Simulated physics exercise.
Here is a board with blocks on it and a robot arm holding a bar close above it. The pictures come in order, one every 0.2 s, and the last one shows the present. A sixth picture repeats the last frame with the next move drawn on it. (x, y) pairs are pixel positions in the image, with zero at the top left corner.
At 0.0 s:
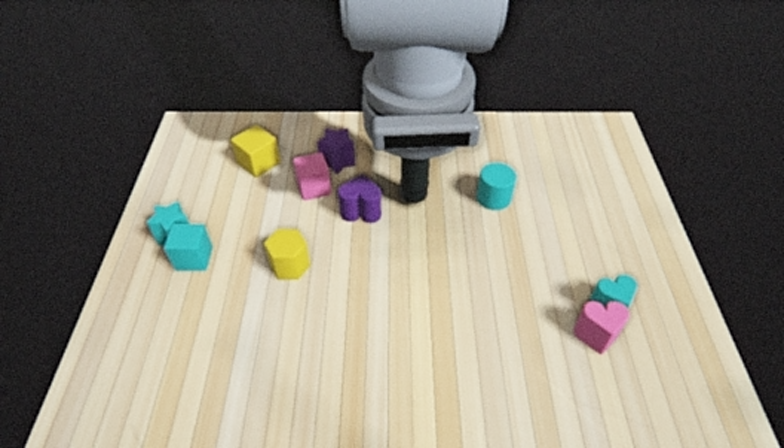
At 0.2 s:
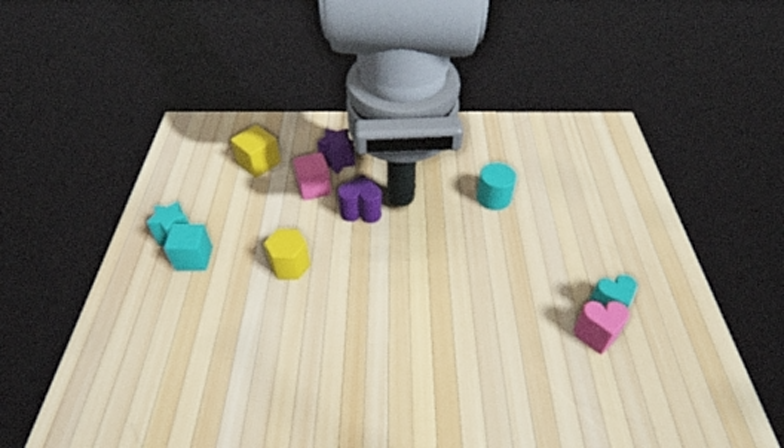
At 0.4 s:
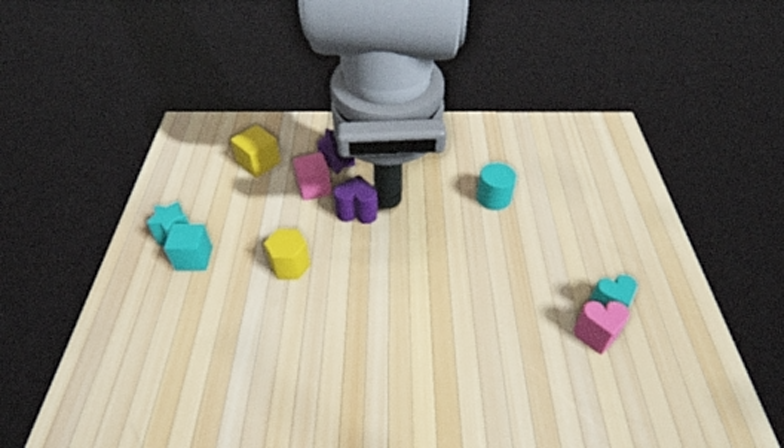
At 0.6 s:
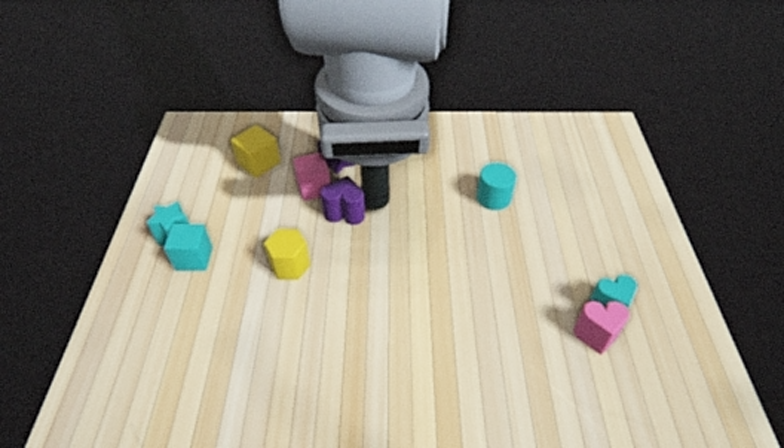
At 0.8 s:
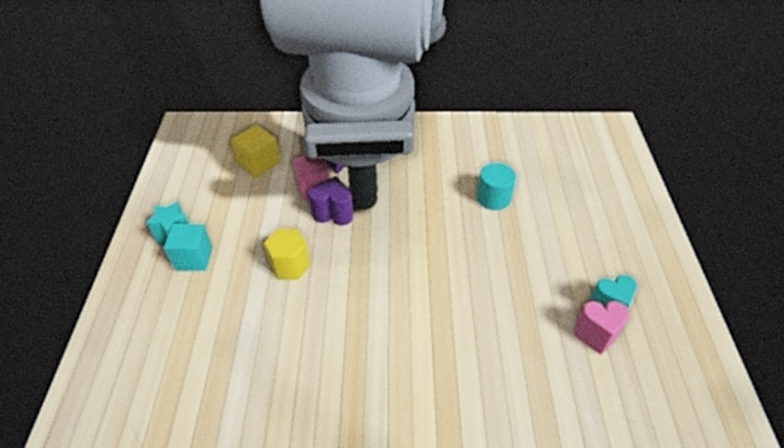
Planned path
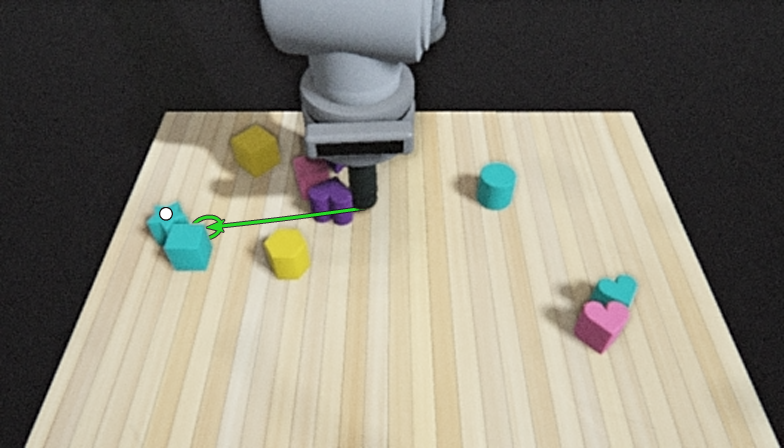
A grey robot arm with a short black bar reaches down over a pale striped wooden board, seen from above at an angle against a black background. Purple, pink and yellow blocks sit to the left beside teal ones, with a teal cylinder and teal and pink hearts to the right. The arm slides left, its bar nudging the purple heart-shaped block a little leftward, while the camera stays still.
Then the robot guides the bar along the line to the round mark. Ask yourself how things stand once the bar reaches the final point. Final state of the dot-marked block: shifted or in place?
Somewhere new.
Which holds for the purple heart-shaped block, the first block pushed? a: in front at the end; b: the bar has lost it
It's a.
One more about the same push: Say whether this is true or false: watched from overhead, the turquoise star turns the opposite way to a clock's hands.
Answer: True.
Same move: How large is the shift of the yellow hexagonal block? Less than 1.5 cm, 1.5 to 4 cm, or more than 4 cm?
My prediction: Under 1.5 cm.
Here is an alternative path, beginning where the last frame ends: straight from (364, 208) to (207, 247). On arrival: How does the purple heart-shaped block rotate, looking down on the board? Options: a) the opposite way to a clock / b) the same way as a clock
b.
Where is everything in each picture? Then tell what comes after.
Bar tip at (414, 195); block tops, turquoise star at (166, 214); yellow hexagonal block at (285, 242); pink square piece at (311, 164); purple heart-shaped block at (360, 188), in the first frame.
Bar at (401, 198); blocks unchanged, in the second frame.
Bar at (388, 200); purple heart-shaped block at (356, 188), in the third frame.
Bar at (376, 201); purple heart-shaped block at (343, 189), in the fourth frame.
Bar at (364, 201); turquoise star at (166, 214); yellow hexagonal block at (285, 242); pink square piece at (311, 164); purple heart-shaped block at (331, 190), in the fifth frame.
Path on the board, straight from (364, 208) to (207, 228); the dot is on the turquoise star.
On the path given first. One third of the way, bar at (310, 208); purple heart-shaped block at (276, 194), turned 20° clockwise.
Two thirds of the way, bar at (258, 215); purple heart-shaped block at (223, 196), turned 45° clockwise.
At the end, bar at (204, 221); turquoise star at (150, 218), turned 20° anticlockwise; yellow hexagonal block in place; pink square piece in place; purple heart-shaped block at (172, 195), turned 50° clockwise.
